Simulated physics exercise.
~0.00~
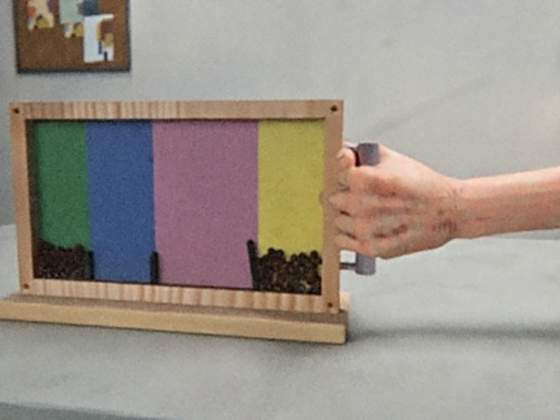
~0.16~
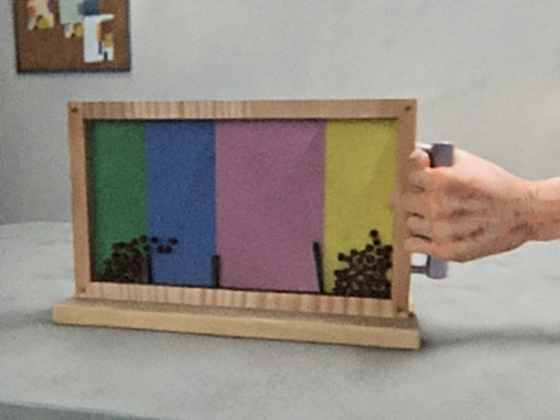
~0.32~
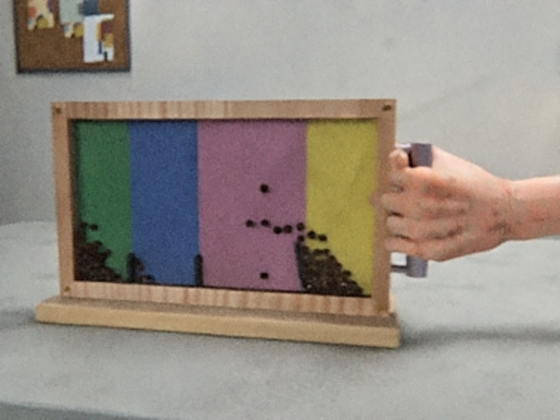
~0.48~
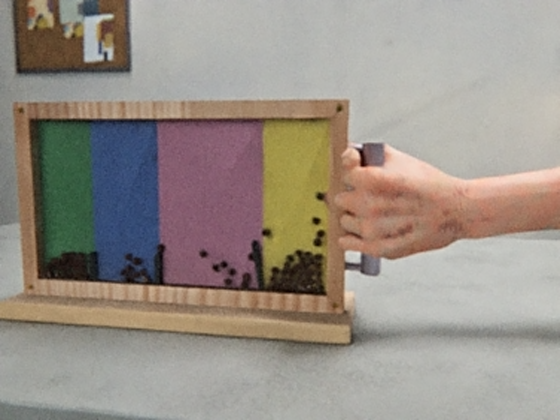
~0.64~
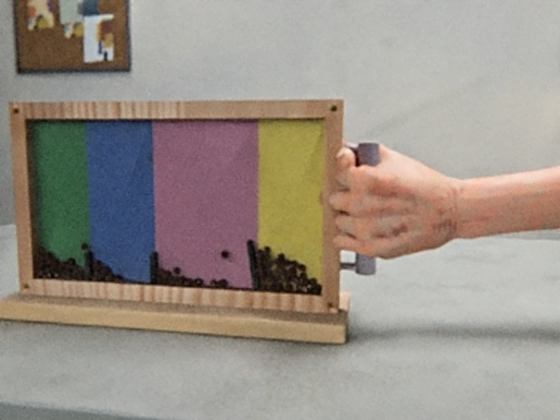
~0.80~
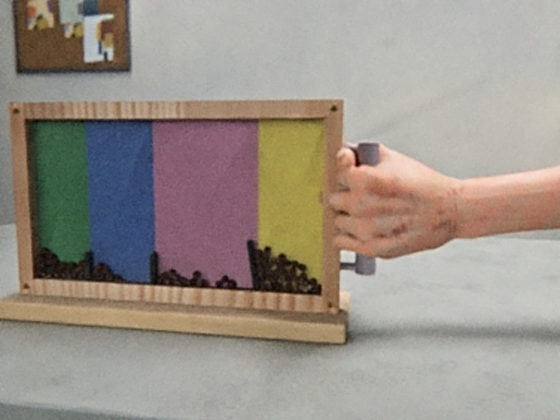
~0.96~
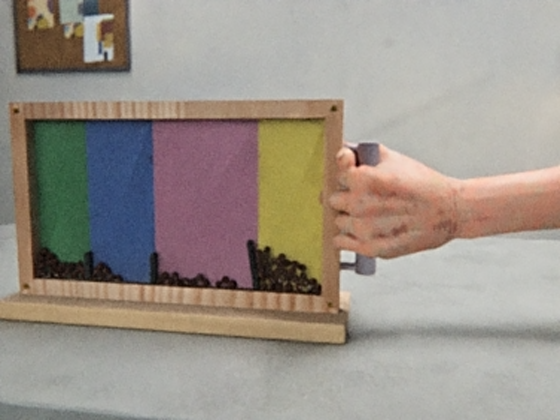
On a grey counter, a hand sliding a framed box right then back left, dark beads scattering across four coloured strips and settling.
